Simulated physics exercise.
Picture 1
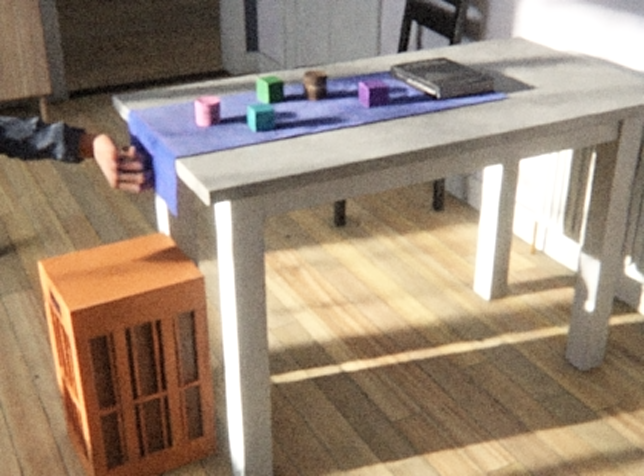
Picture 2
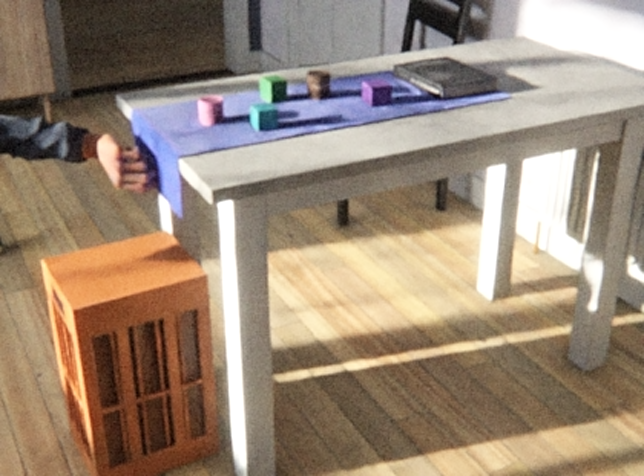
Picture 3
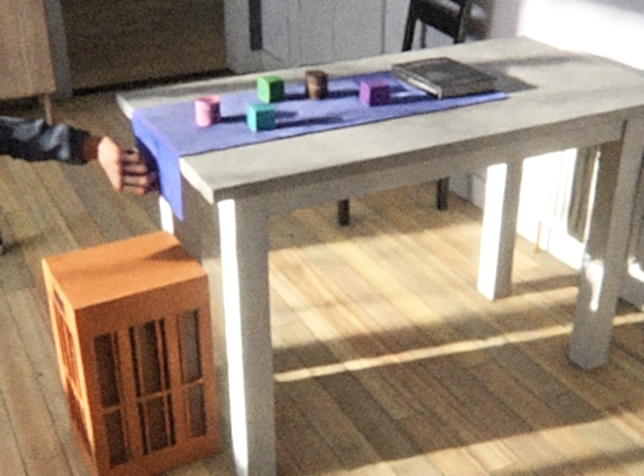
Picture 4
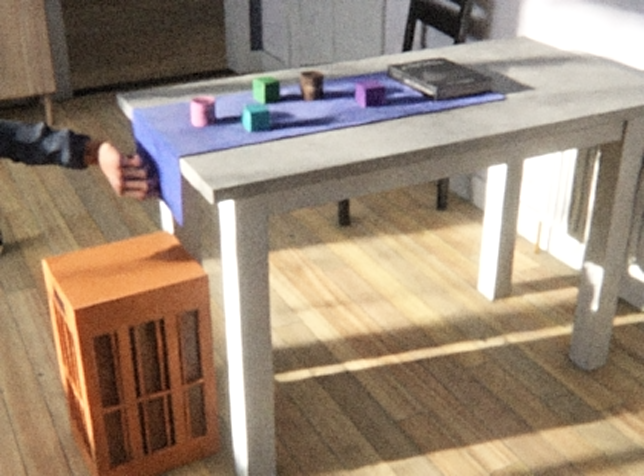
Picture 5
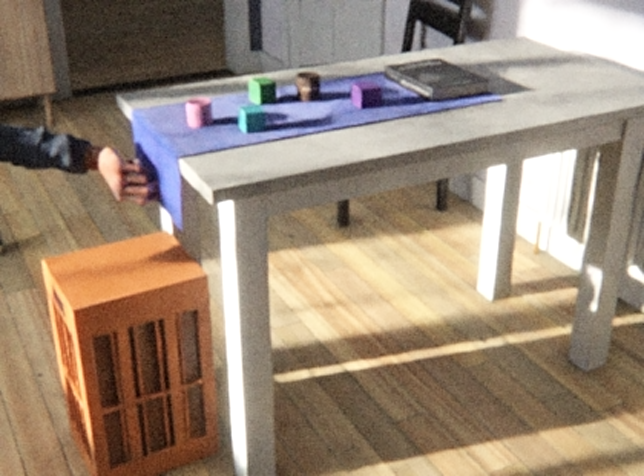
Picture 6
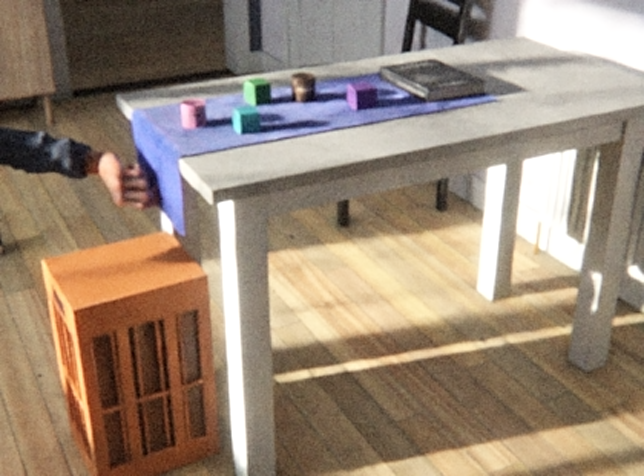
A blue cloth slides slowly left as a hand pulls its end, carrying small coloured objects along.
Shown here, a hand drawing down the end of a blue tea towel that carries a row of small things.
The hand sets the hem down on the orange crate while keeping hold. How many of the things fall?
One.
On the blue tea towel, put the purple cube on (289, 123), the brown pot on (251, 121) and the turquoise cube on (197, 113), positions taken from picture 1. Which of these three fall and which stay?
The purple cube stays on; the brown pot remains up; the turquoise cube drops off.
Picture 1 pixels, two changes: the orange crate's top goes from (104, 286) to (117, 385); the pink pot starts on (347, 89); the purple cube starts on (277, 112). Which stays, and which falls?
The pink pot? Safe. The purple cube? Lost.
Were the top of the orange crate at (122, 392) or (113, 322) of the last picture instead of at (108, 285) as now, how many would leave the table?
The count comes out 4 and 2.
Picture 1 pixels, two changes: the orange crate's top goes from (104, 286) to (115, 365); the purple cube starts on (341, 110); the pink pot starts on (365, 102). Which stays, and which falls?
The purple cube stays put, the pink pot stays put.
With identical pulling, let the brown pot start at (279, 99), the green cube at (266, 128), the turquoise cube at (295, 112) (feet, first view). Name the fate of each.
In the end the brown pot rides it out, while the green cube rides it out and the turquoise cube rides it out.
Early on, hem near (161, 223); all still up.
Midway, hem near (161, 242); all still up.
Near the end, hem on the crate; pink pot gone.
Finally, hem on the crate; pink pot gone. It carries off one.
